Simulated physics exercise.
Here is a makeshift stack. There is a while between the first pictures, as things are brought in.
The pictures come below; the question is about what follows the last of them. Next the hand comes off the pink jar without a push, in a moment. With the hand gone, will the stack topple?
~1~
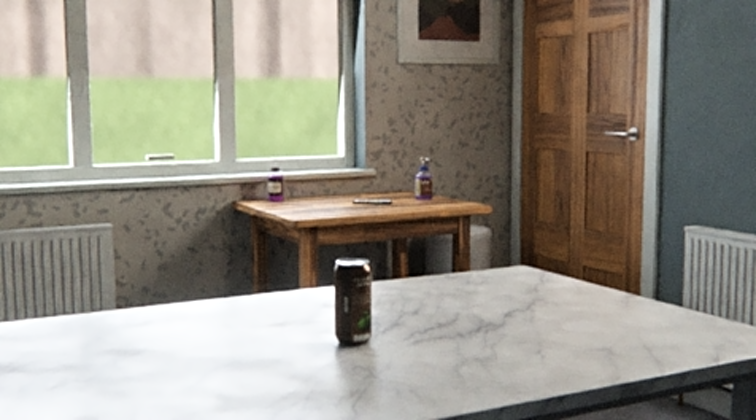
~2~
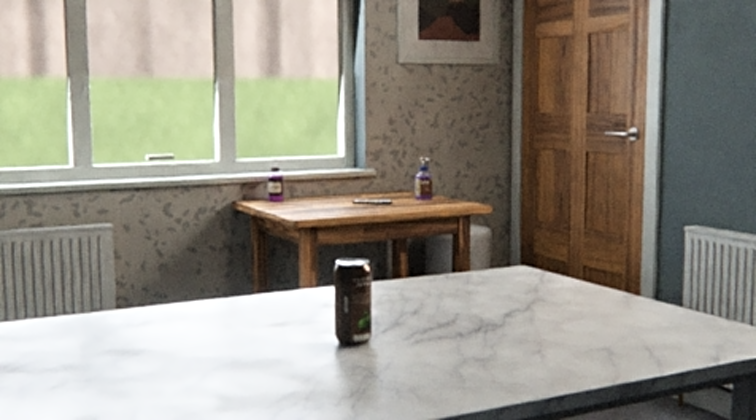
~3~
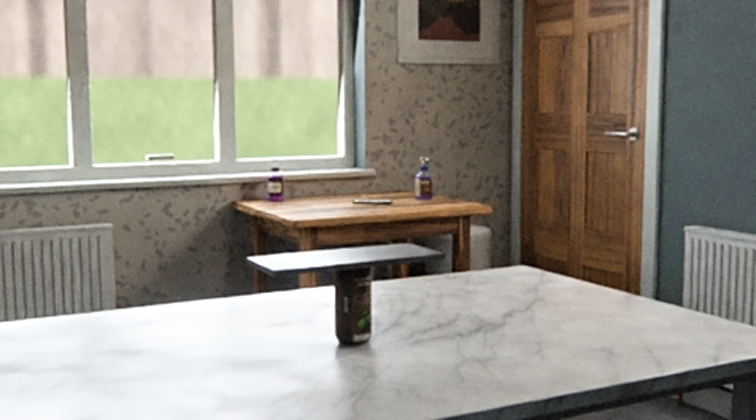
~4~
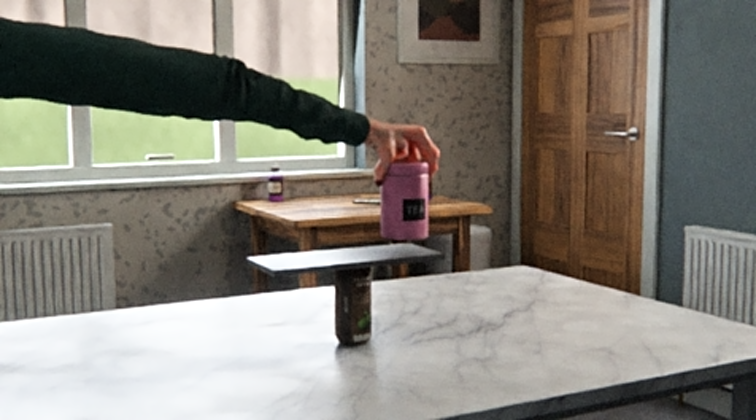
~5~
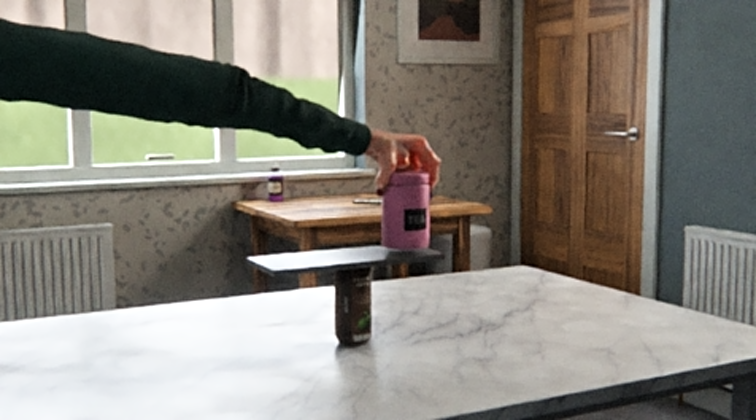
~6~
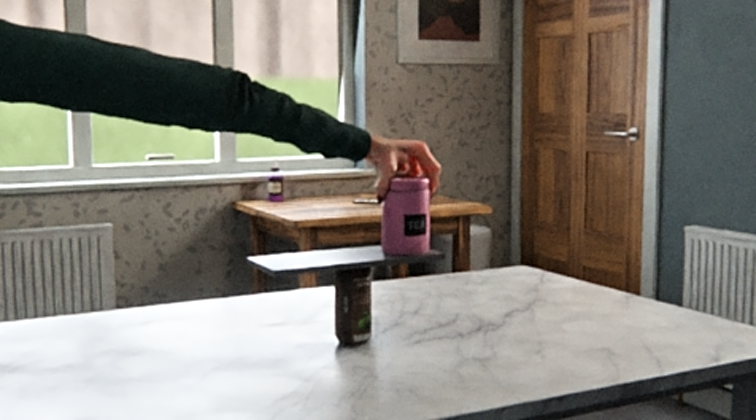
Yes, it topples.
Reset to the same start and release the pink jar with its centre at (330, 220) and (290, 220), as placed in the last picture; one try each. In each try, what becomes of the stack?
First case: It collapses; second case: It collapses.
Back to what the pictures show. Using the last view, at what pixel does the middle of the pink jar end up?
Look around (463, 309) in the final frame.
Then, 0.40 s past the last view, pink jar now fallen; grey board on its side.
Then, 0.60 s past the last view, grey board upside down.
Finally, fallen, pink jar and grey board; brown can still in place. Final places as the last picture's camera would see them, pink jar near (463, 309). The stack loses its balance.
